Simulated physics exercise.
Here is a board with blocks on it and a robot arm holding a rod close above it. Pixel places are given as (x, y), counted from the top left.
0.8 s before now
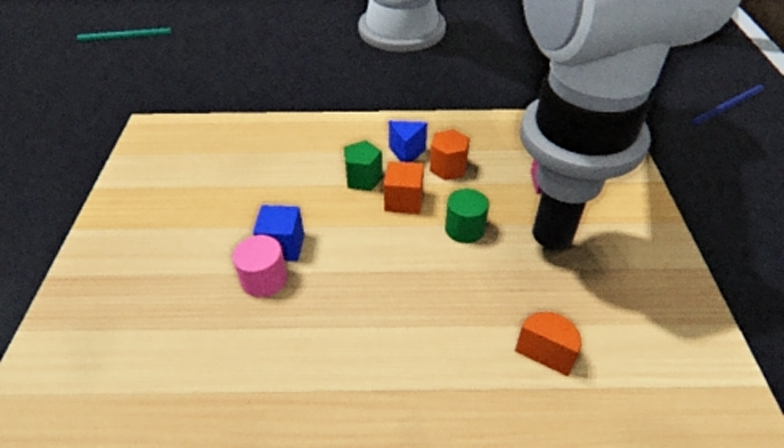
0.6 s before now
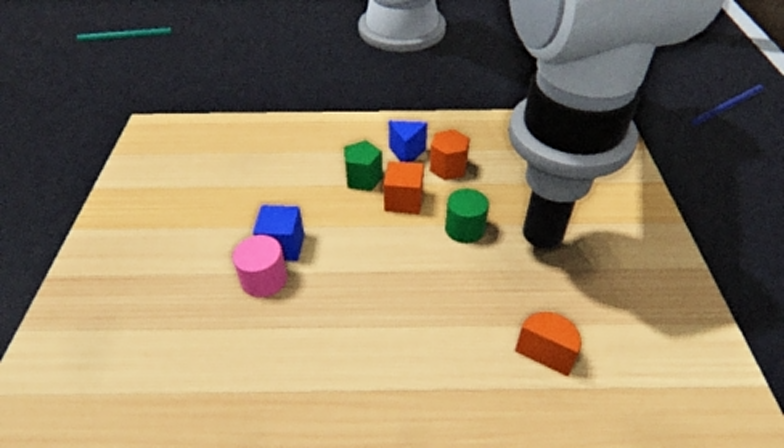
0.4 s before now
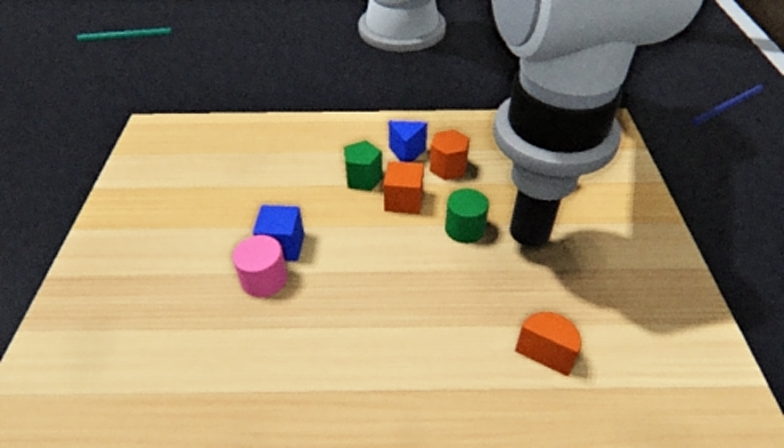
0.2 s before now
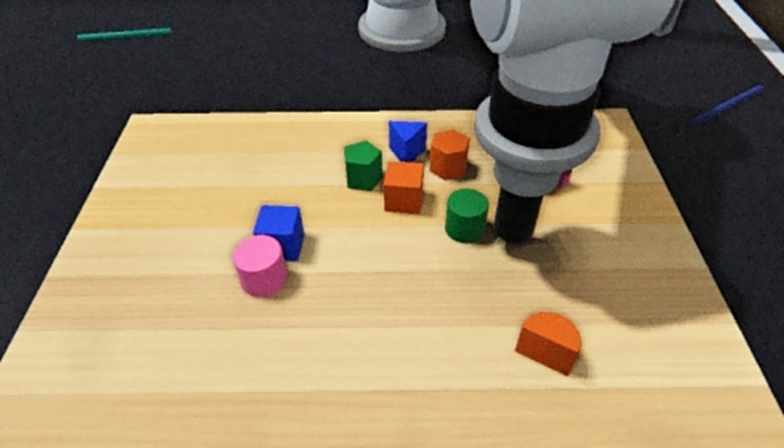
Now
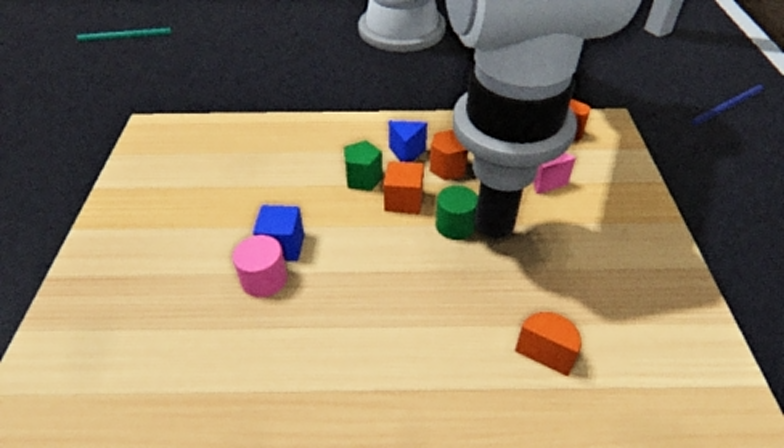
In this clip, a robot arm holding a dark rod above a wooden board of colourful blocks moves left in small steps, then nudges the green circular block slightly left while the blocks around it stay still.
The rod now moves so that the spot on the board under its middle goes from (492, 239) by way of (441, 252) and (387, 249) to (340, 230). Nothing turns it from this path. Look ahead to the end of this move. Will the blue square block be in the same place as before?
Yes
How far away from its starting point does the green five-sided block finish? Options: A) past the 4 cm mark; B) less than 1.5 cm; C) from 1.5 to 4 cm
The one that fits is B, less than 1.5 cm.
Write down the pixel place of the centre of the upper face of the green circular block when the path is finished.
At pixel (420, 196).
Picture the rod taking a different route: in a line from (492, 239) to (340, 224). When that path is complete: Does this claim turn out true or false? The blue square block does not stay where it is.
False
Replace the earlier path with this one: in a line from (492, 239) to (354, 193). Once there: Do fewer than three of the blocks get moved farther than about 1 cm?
No, that is not how it ends up.
What follows on the original path. One third of the way, rod at (442, 236); orange square block at (402, 171); green circular block at (429, 196).
Two thirds of the way, rod at (385, 233); orange square block at (403, 170); green circular block at (420, 196).
At the end, rod at (338, 215); blue square block unmoved; green five-sided block unmoved; orange square block at (403, 170); green circular block at (420, 196).
